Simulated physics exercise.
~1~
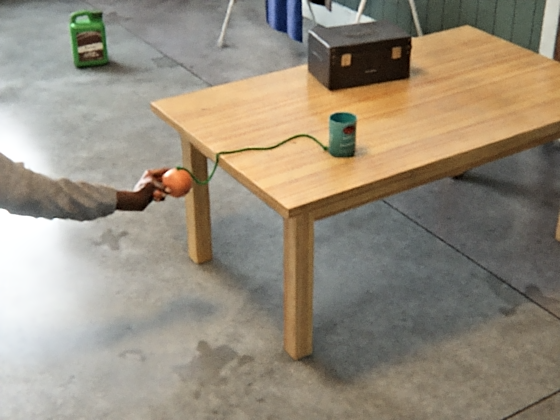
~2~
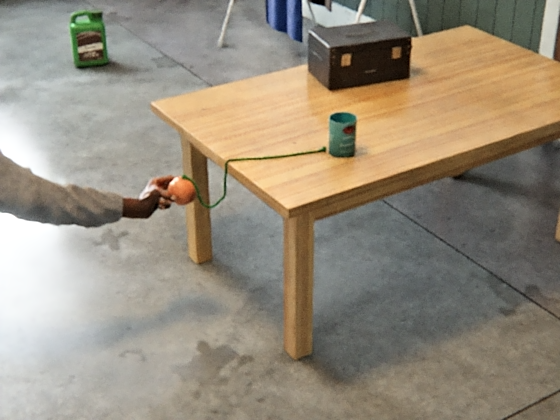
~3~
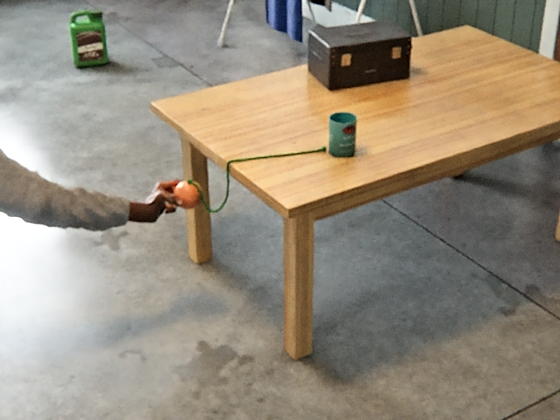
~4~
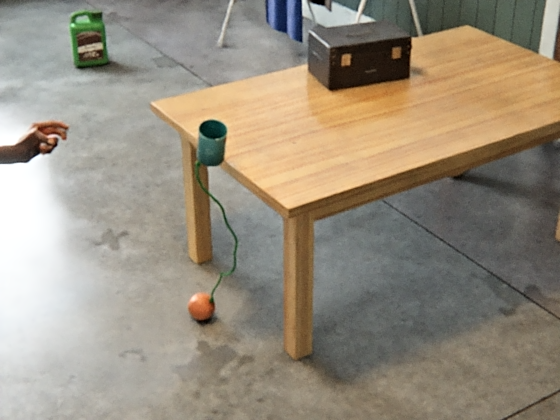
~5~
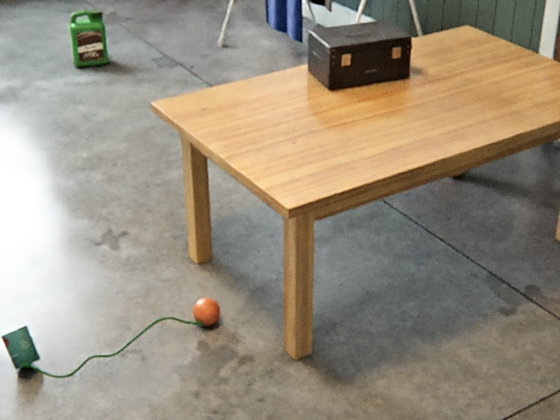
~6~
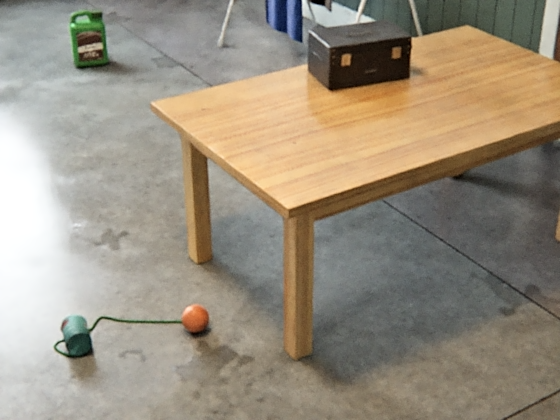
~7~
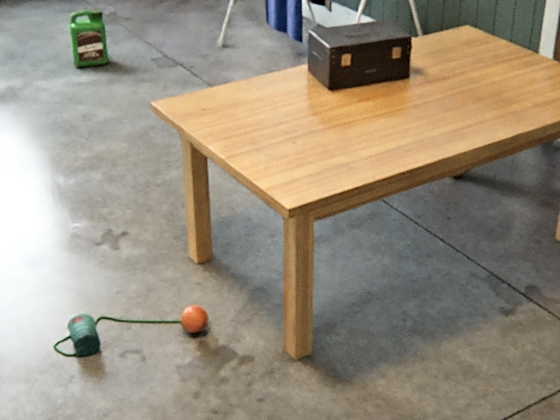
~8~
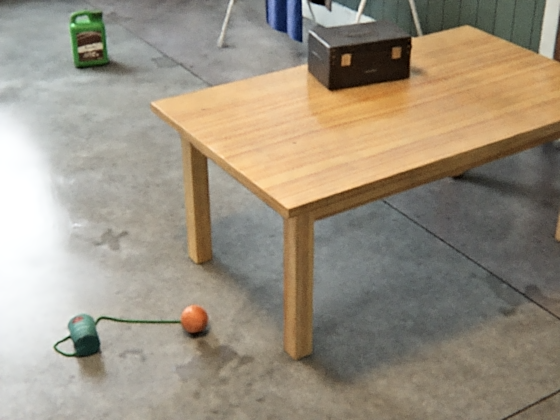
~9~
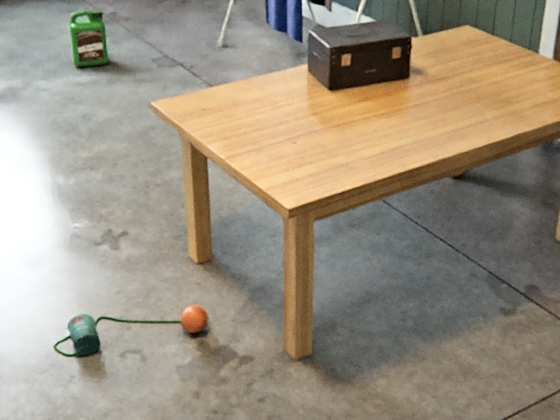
An orange released by a hand drops to the floor, dragging a turquoise cup down too.
